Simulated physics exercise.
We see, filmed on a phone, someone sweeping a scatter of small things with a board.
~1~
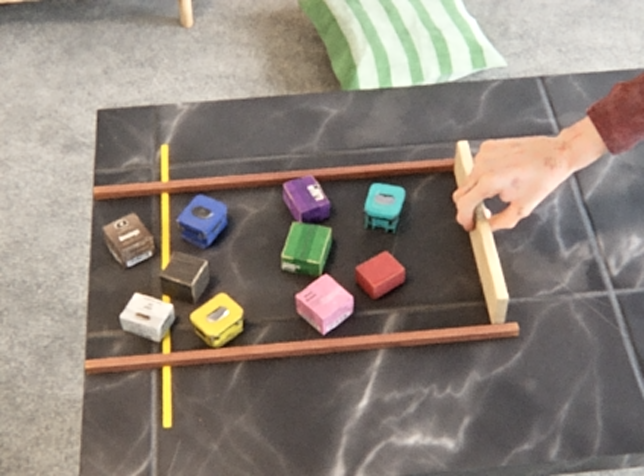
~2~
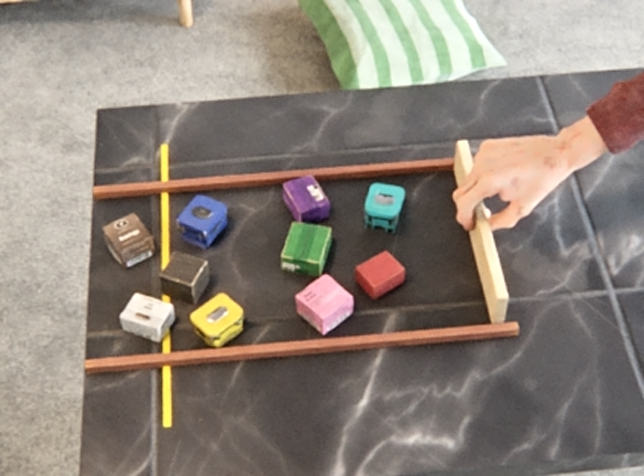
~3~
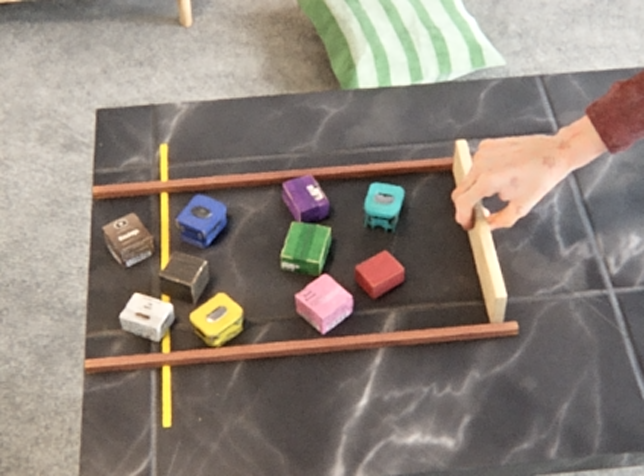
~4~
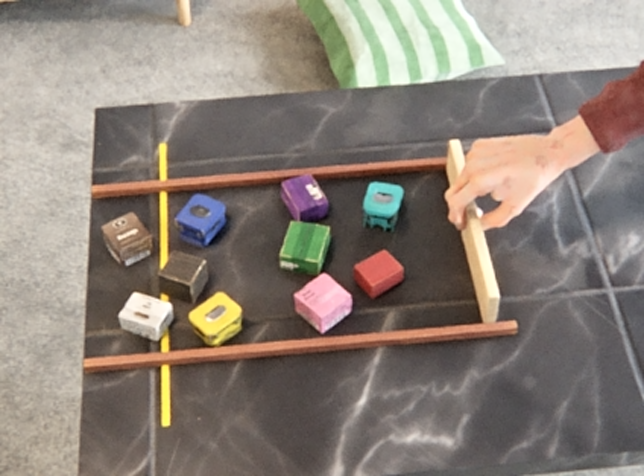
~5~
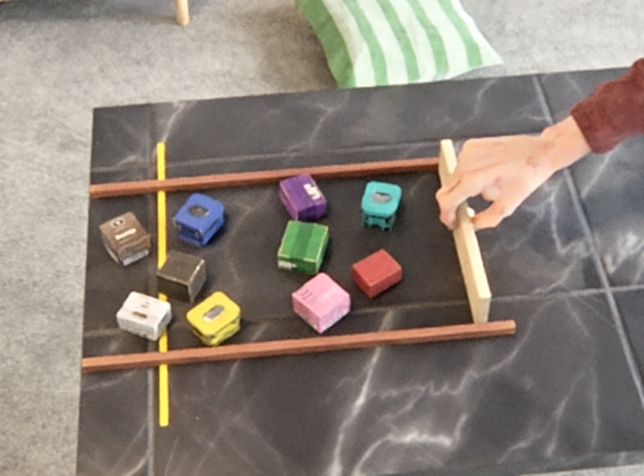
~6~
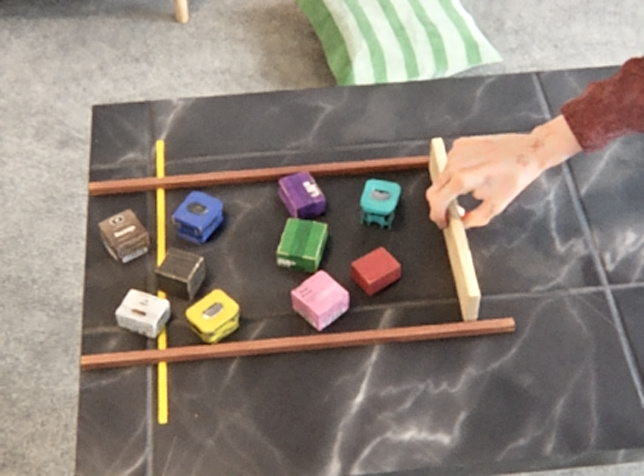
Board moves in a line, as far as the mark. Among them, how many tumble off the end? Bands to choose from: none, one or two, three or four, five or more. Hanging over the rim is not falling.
Final answer: One or two.
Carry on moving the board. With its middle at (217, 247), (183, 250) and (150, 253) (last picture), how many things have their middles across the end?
Past-the-end tally - position 1: 0, position 2: 0, position 3: 2.
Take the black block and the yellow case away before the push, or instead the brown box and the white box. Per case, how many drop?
The count is 1 in one try and 0 in the other, in that order.
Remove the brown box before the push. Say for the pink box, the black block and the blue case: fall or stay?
Pink box: Still there; black block: Still there; blue case: Still there.
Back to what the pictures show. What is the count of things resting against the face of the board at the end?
Contact count: 4.
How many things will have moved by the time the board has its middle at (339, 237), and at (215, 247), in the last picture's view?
At the one place 5, at the other 10.
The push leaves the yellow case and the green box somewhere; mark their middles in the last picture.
In the last picture the yellow case sits at (93, 332) while the green box sits at (114, 258).
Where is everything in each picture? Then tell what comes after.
The first frame shows brown box (129, 241); white box (148, 317); black block (185, 278); board (479, 230); tape (166, 271).
The second frame shows white box (148, 318); turquoise case (384, 208).
The third frame shows black block (184, 278); pink box (324, 304).
The fourth frame shows brown box (127, 239); board (471, 229).
The fifth frame shows white box (144, 316); green box (303, 247).
The sixth frame shows brown box (125, 237); white box (144, 314); black block (180, 274); board (453, 227); tape (161, 267).
Early on, none off yet; brown box at rest near (125, 237); white box at rest near (144, 314); black block at rest near (180, 274).
A while later, none off yet; brown box at rest near (125, 237); white box at rest near (143, 314); black block moving near (176, 277).
Finally, the number that fall off is one or two; lost, white box and brown box.
